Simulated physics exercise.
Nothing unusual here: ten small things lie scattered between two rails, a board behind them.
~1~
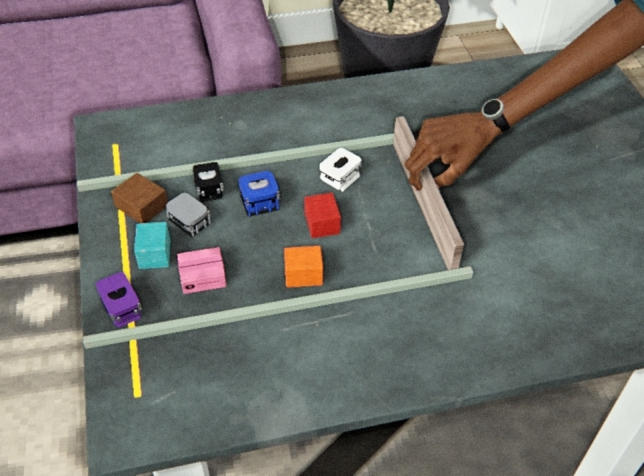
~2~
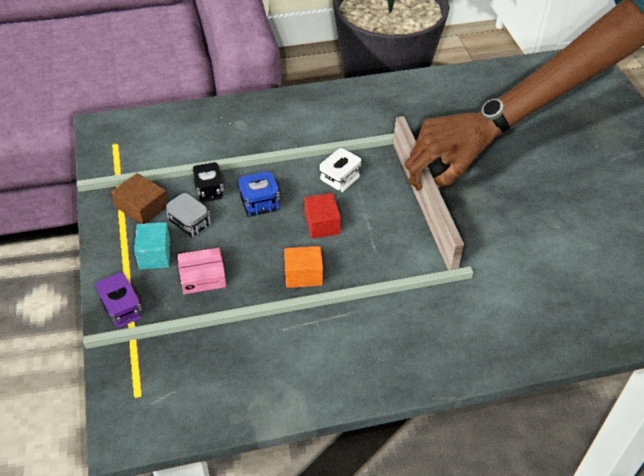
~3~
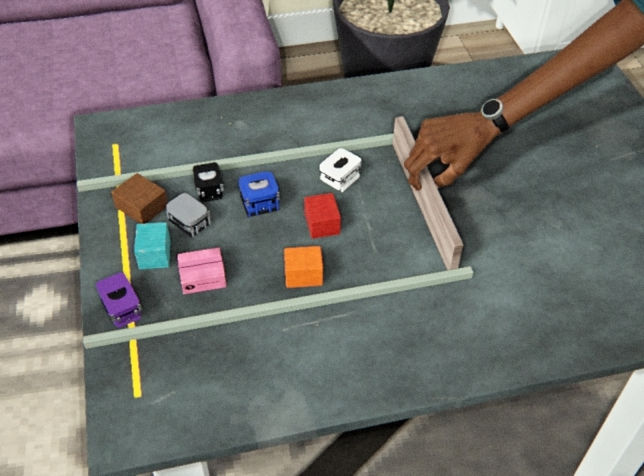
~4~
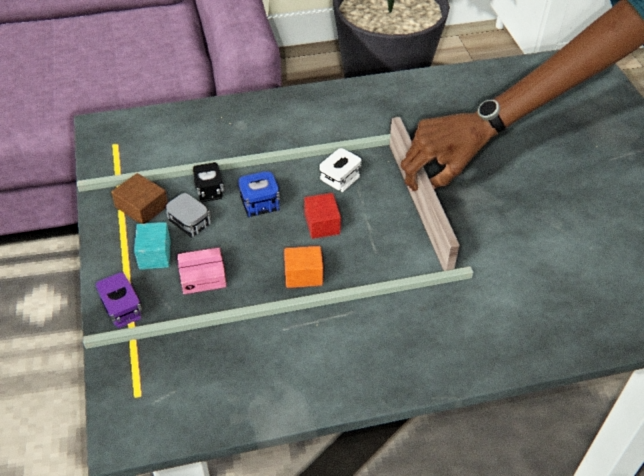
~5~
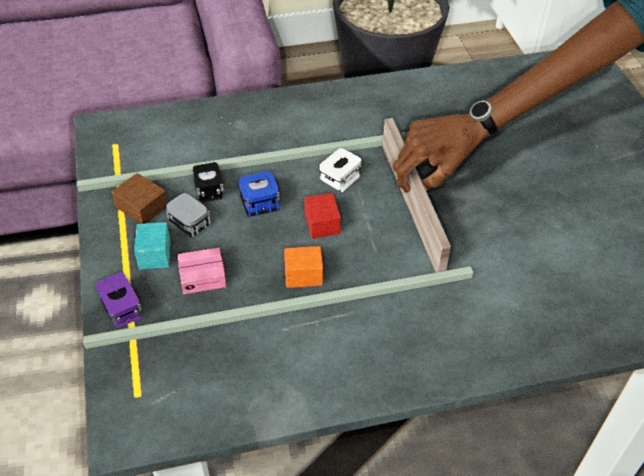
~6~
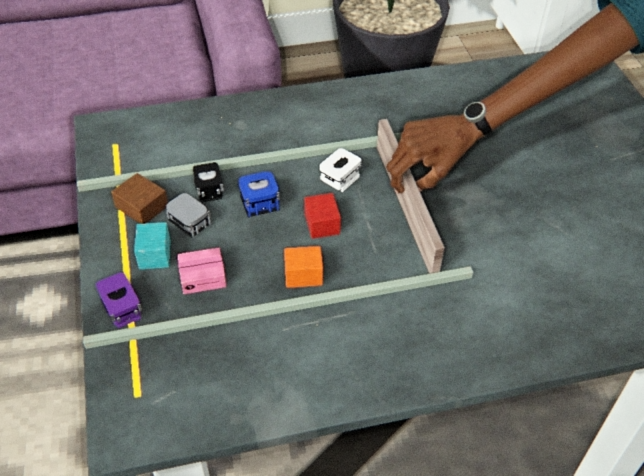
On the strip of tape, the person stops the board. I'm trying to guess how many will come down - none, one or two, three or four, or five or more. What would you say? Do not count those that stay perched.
The sweep knocks five or above off.
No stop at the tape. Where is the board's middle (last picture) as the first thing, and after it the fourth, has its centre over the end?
About (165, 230), then (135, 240).
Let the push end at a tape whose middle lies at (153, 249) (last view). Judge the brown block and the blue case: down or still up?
Brown block - gone; blue case - safe.
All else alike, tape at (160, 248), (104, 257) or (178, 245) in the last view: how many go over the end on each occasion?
Try by try, 1, 6 and 0.
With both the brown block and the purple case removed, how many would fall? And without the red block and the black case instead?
3 and 3.
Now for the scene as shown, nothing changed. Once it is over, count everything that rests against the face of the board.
It adds up to 4.
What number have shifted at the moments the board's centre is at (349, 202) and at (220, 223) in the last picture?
It comes to 1 for the first spot, 9 for the other.
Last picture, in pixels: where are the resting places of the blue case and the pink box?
Roughly (99, 219) for the first and roughly (81, 283) for the second.
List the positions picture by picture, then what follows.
In the first frame, purple case (119, 300); brown block (140, 199); turquoise block (153, 246); board (425, 190); tape (125, 253).
In the second frame, brown block (140, 199); black case (208, 183).
In the third frame, turquoise block (153, 246); pink box (202, 270).
In the fourth frame, purple case (120, 301); red block (322, 216).
In the fifth frame, brown block (140, 199); white case (340, 170).
In the sixth frame, purple case (120, 301); brown block (140, 199); turquoise block (153, 246); board (407, 193); tape (125, 253).
A little later, none off yet; purple case at rest near (120, 301); brown block at rest near (140, 199); turquoise block at rest near (153, 246).
When it is over, the number that fall off is five or more; down, black case, grey case, turquoise block, brown block and purple case.
